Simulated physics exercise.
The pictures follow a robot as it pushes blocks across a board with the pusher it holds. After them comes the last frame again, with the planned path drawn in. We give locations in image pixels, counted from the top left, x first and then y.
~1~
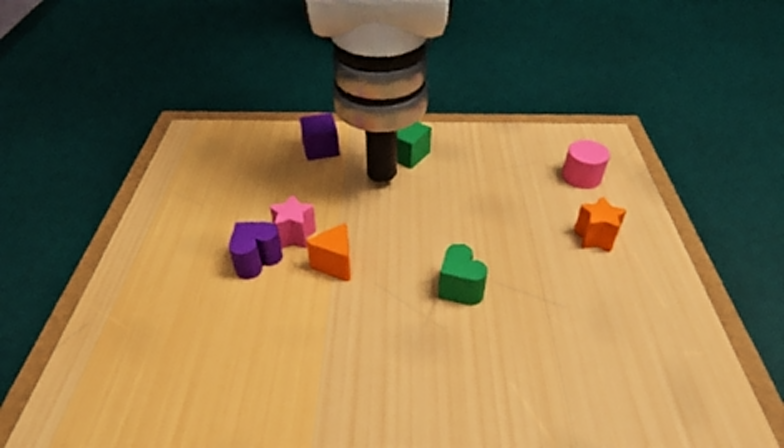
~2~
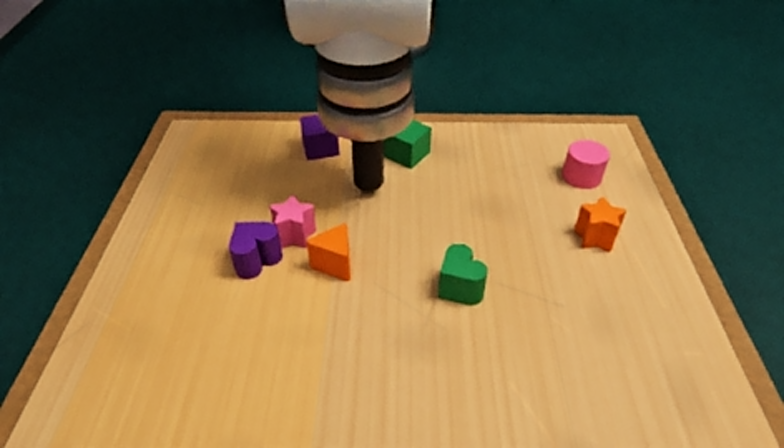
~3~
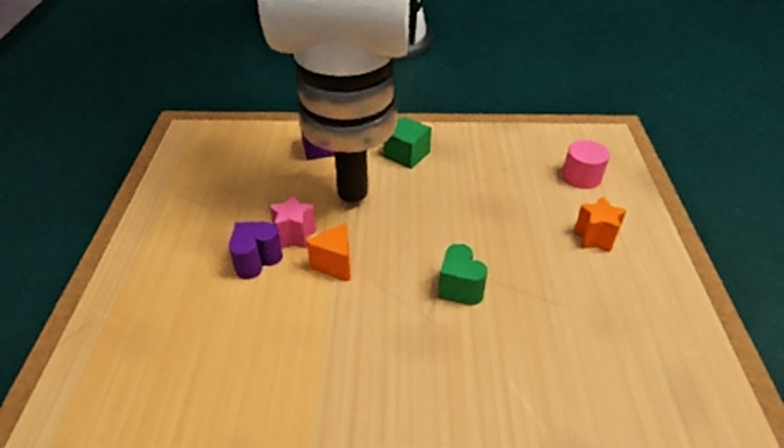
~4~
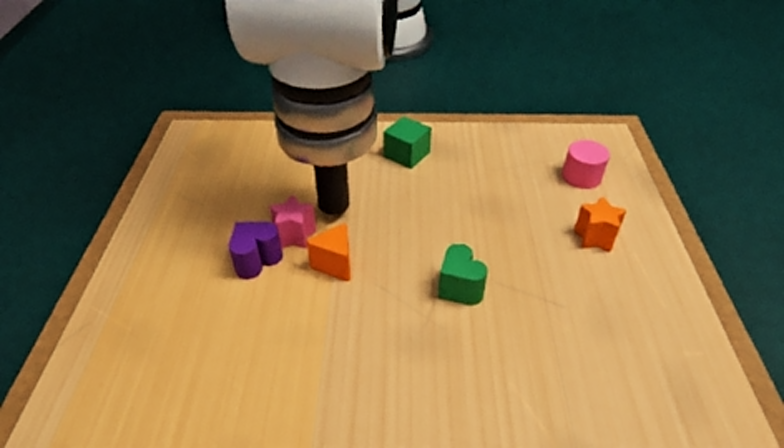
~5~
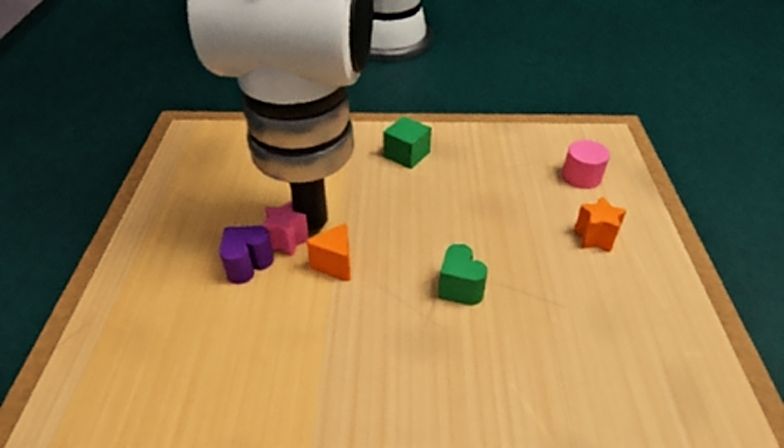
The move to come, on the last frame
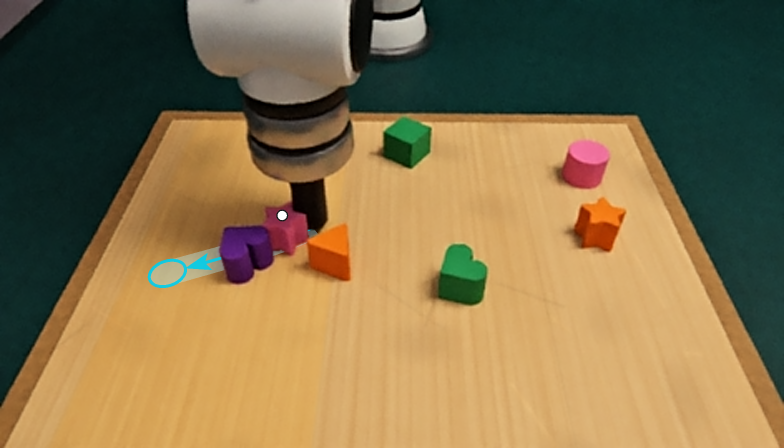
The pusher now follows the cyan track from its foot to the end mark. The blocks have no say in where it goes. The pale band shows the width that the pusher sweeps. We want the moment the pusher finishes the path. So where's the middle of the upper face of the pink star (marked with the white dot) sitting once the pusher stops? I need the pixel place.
My estimate: (123, 264).
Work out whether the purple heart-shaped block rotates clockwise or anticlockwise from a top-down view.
From above, the purple heart-shaped block will be seen to turn anti-clockwise.
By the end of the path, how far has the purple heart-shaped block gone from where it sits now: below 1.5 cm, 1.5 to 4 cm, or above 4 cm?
Distance: More than 4 cm.
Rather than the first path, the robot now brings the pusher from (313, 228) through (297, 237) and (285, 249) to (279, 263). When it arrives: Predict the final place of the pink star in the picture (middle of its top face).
It will end up at (240, 238).
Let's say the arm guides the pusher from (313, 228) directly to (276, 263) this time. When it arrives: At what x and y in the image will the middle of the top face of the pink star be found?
Its top middle will sit at (236, 239).
The line goes from (313, 228) by way of (268, 245) and (219, 259) to (168, 273); the dot is on the pink star.
On the path given first. One third of the way, pusher at (266, 237); purple heart-shaped block at (201, 264), turned 35° anticlockwise; pink star at (232, 233).
Two thirds of the way, pusher at (216, 251); purple heart-shaped block at (170, 285), turned 85° anticlockwise; pink star at (178, 247).
At the end, pusher at (164, 265); purple heart-shaped block at (162, 290), turned 115° anticlockwise; pink star at (123, 264); orange triangular piece unmoved.
